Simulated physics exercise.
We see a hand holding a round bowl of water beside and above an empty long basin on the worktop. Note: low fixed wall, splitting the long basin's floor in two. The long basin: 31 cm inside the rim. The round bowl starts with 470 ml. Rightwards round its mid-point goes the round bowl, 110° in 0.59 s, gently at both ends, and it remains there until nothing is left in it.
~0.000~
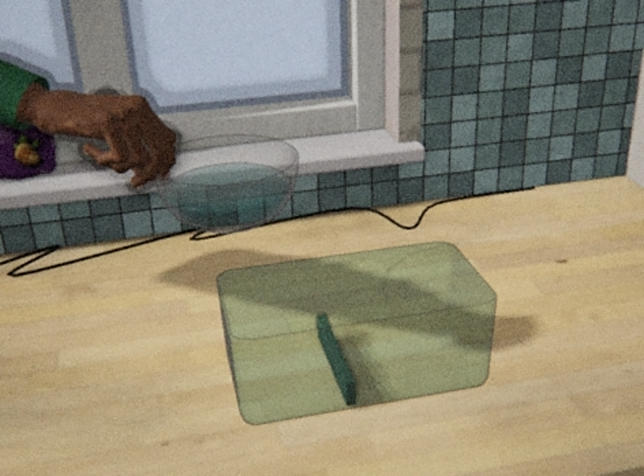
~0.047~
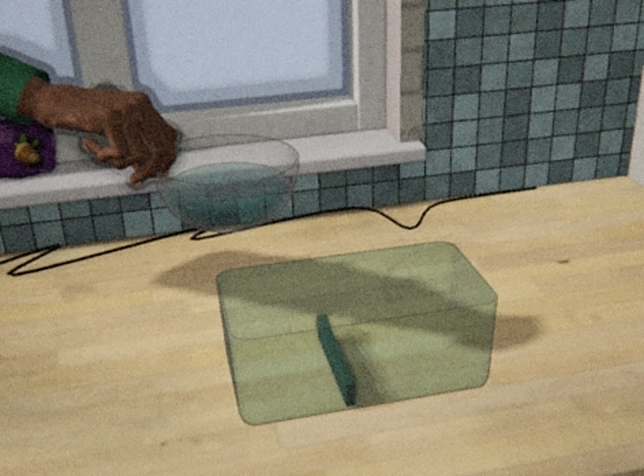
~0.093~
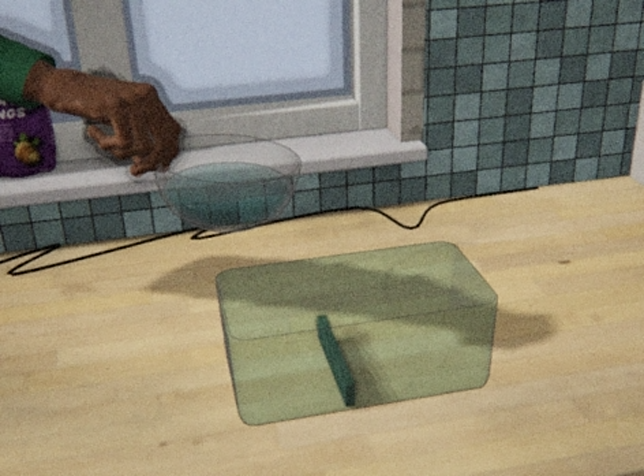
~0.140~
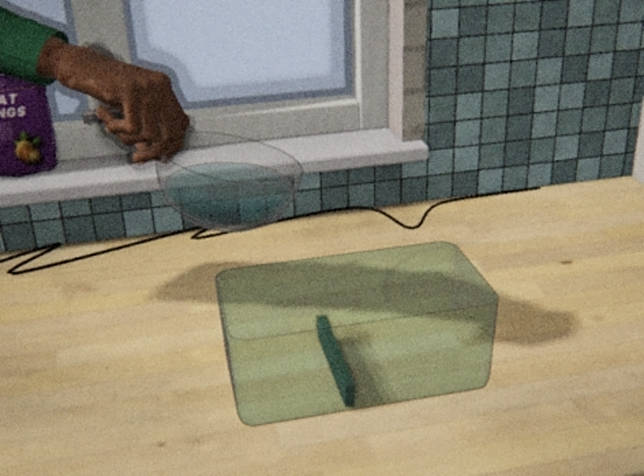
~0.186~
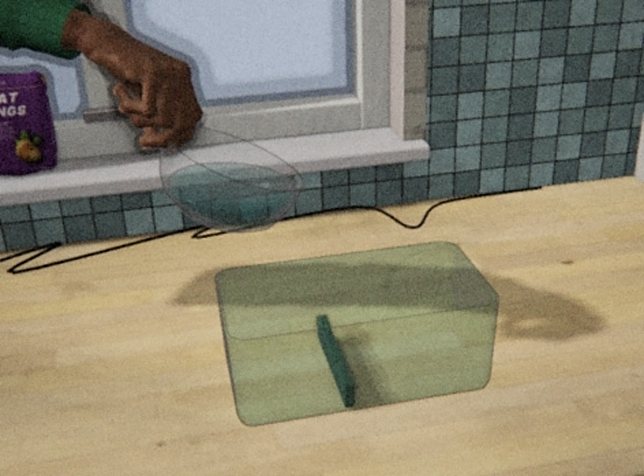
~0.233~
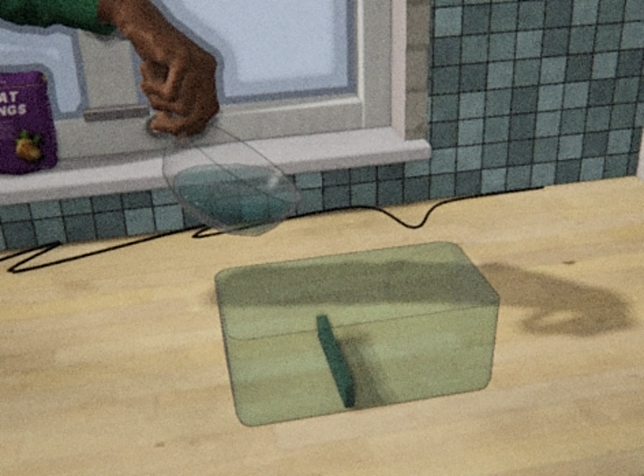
To begin with, a hand is at the left rim of a clear round bowl of water, above and behind a greenish see-through basin with a dark green divider on a wooden worktop. The bowl tilts rightwards, slowly and then further, as the hand rises with its left side and the shadow shifts right.
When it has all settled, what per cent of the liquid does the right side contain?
The right side contains about 52 per cent.
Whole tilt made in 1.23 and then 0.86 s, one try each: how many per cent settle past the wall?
It comes to 65 per cent, and then 55 per cent.
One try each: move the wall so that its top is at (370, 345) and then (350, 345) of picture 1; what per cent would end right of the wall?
Around 15 and 30 percent, in that order.
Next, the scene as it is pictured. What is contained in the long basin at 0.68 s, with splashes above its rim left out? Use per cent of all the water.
Reading: Approx. 96 %.
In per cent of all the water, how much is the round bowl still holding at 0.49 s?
Fraction remaining: Approx. 9 per cent.
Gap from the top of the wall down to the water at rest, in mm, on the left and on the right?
Roughly 24 mm on the left side and roughly 26 mm on the right.
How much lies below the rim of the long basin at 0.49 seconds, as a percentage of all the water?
Around 50%.
After 0.49 s the tilt is 102° and 9 per cent is still to pour, 15 is left of the wall and 35 right of it.
After 0.68 s the tilt is 110° and 0 per cent is still to pour, 45 is left of the wall and 52 right of it.
After 0.88 s the tilt is 110° and 0 per cent is still to pour, 45 is left of the wall and 52 right of it.
After 1.09 s the tilt is 110° and 0 per cent is still to pour, 45 is left of the wall and 52 right of it.
In the end 45 per cent lies left of the wall, 52 right of it and 3 outside.
